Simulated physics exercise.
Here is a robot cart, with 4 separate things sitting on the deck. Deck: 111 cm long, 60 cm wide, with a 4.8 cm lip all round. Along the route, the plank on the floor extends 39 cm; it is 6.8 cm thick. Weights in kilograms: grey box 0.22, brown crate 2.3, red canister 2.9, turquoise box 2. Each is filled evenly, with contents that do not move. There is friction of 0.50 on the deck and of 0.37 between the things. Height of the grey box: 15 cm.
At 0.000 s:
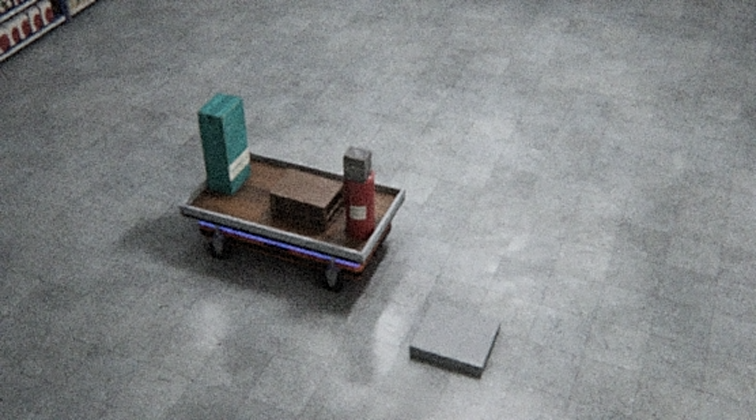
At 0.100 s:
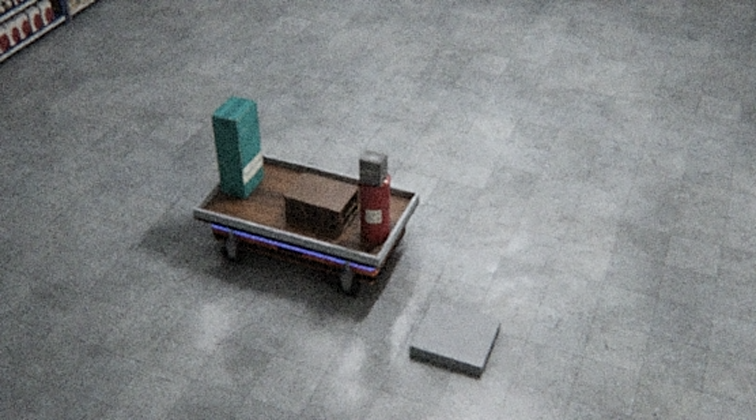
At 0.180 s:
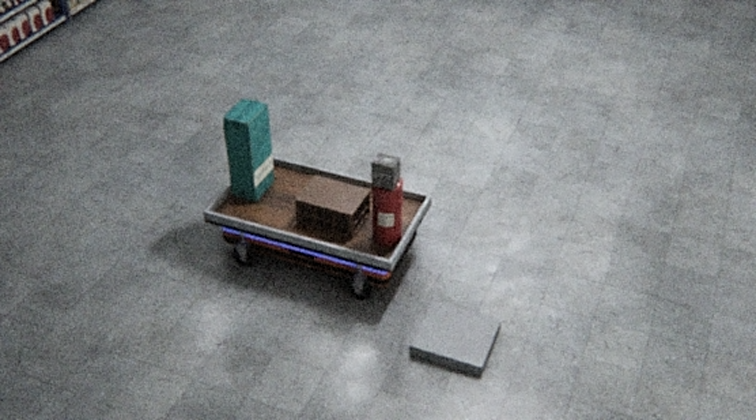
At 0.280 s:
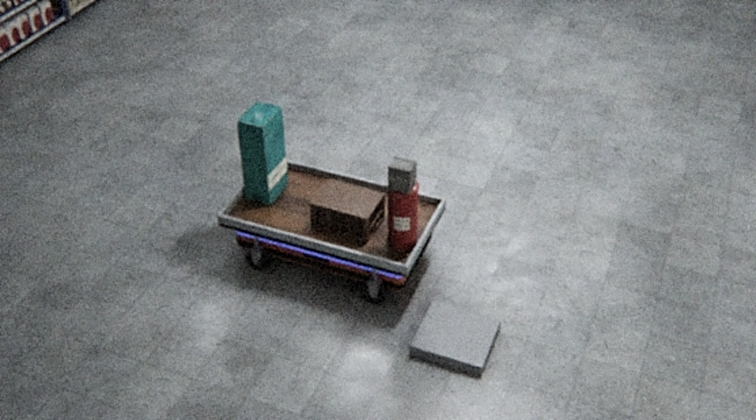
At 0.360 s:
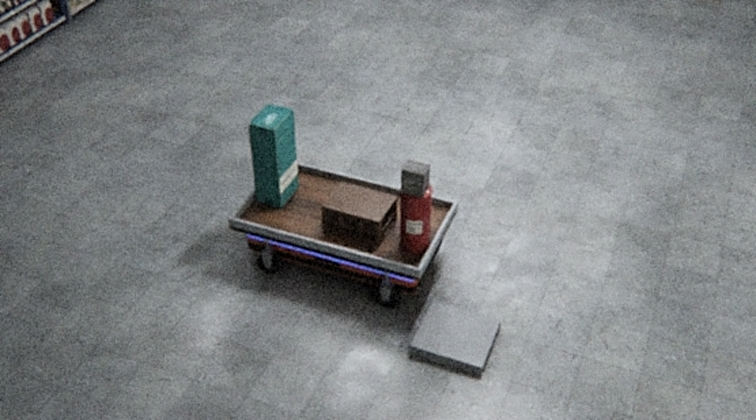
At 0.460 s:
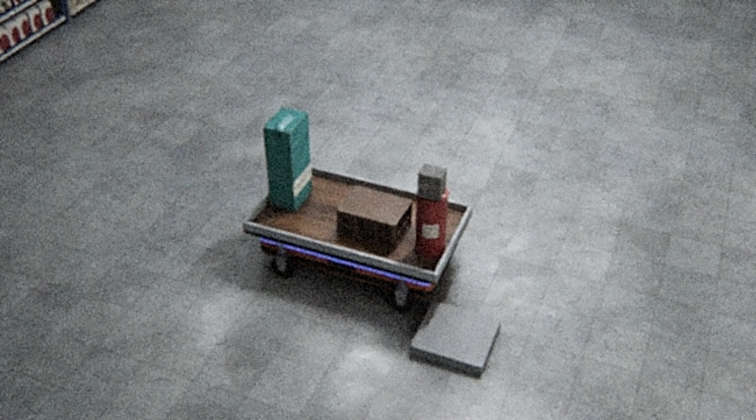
A cart carrying turquoise, brown, red and grey items rolls right across a grey floor toward a flat plank.
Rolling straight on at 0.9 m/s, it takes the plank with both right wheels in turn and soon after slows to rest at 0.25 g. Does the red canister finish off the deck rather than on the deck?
No.
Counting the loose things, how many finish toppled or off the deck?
The count comes out at 3.
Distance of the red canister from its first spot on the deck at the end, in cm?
Roughly 30 centimetres.
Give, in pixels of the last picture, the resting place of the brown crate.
At about (689, 295).
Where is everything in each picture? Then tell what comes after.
In the first frame, cart 0 cm along; red canister (360, 204); grey box (357, 165).
In the second frame, cart 9 cm along; turquoise box (239, 148); grey box (373, 169).
In the third frame, cart 16 cm along; brown crate (334, 207); turquoise box (250, 151).
In the fourth frame, cart 25 cm along; grey box (402, 175); brown crate (348, 210).
In the fifth frame, cart 32 cm along; turquoise box (275, 157); grey box (415, 179).
In the sixth frame, cart 41 cm along; red canister (431, 222); brown crate (375, 217).
Around 1.06 s, cart 95 cm along; red canister at 25° to upright near (523, 224); grey box at 25° to upright.
Around 1.56 s, cart 140 cm along; grey box now off the deck; red canister on its side near (608, 245); turquoise box at 6° to upright.
Around 2.16 s, cart 194 cm along; red canister on its side near (715, 271); turquoise box at 14° to upright; brown crate shifted 3 cm.
Finally (3.6 s), off the deck, grey box; on their side or leaning hard on the deck, red canister and turquoise box; the last one still in place (within 10 cm). In the last view, red canister near (742, 279).
